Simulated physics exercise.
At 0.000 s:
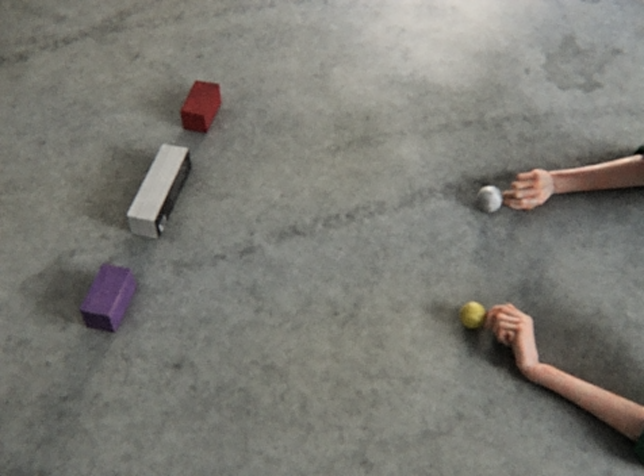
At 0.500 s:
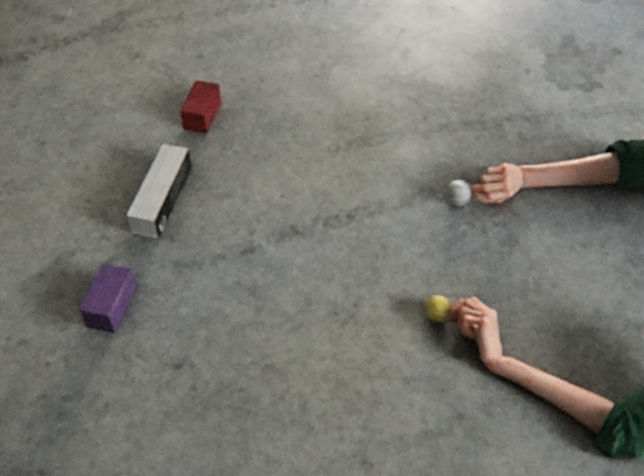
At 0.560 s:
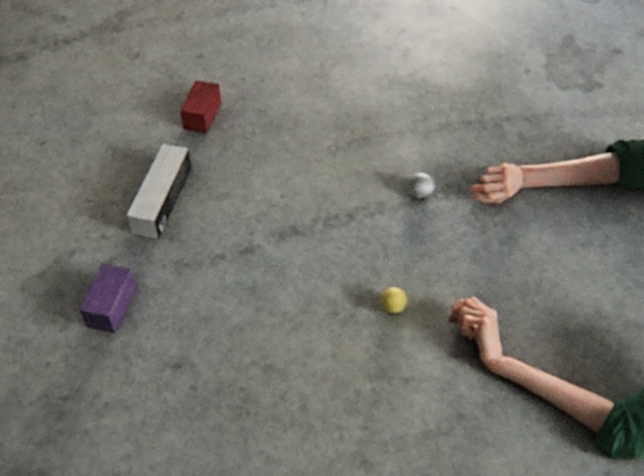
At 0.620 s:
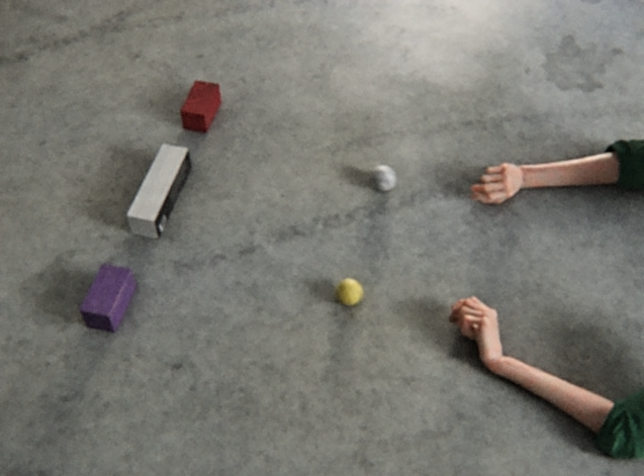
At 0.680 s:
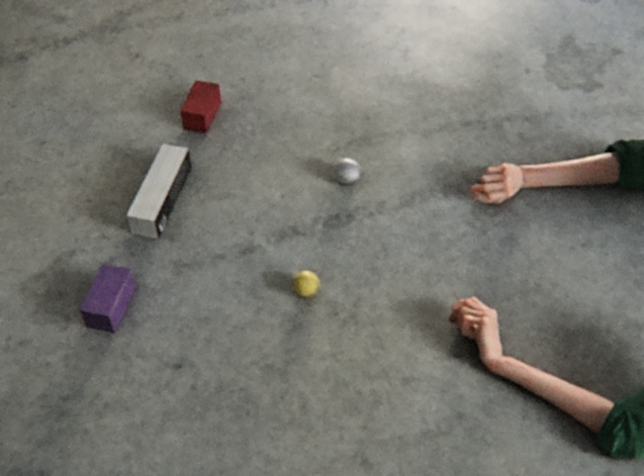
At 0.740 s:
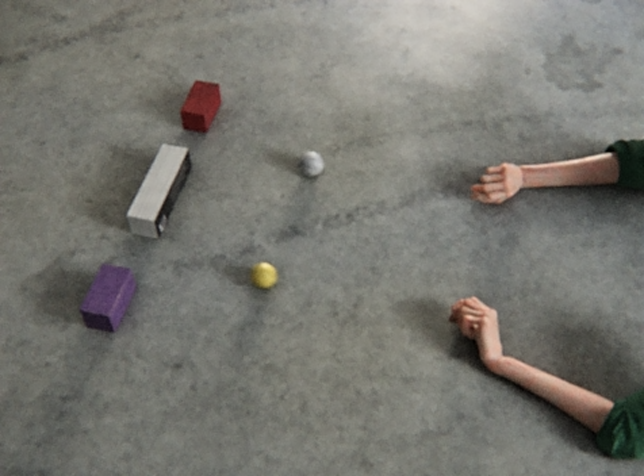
Two bare forearms with dark green sleeves reach in from the right over a mottled grey concrete floor, seen from above at an angle. On the left stand a red block, a longer white-and-black block and a purple block, spaced apart. The hands push a white ball and a yellow ball leftward, then stay still while both roll side by side toward the blocks, drifting slightly upward.
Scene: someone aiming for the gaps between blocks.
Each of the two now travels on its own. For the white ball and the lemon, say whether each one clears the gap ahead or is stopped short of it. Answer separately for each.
White ball: Clears it; lemon: Clears it.
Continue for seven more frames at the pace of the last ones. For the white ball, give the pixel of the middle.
Its centre should be around (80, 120).
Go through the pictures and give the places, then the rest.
White ball (490, 199) under the hand; lemon (473, 316) under the hand; black book (161, 191), in the first picture.
White ball (459, 193); lemon (438, 309), in the second picture.
White ball (420, 185); lemon (393, 301), in the third picture.
White ball (383, 178); lemon (349, 292), in the fourth picture.
White ball (347, 171); lemon (306, 284), in the fifth picture.
White ball (311, 164); lemon (263, 276); red brick (201, 106), in the sixth picture.
After 1.36 s, white ball heading on; lemon heading on.
By the end (2.3 s), the white ball rolls through; the lemon rolls through.
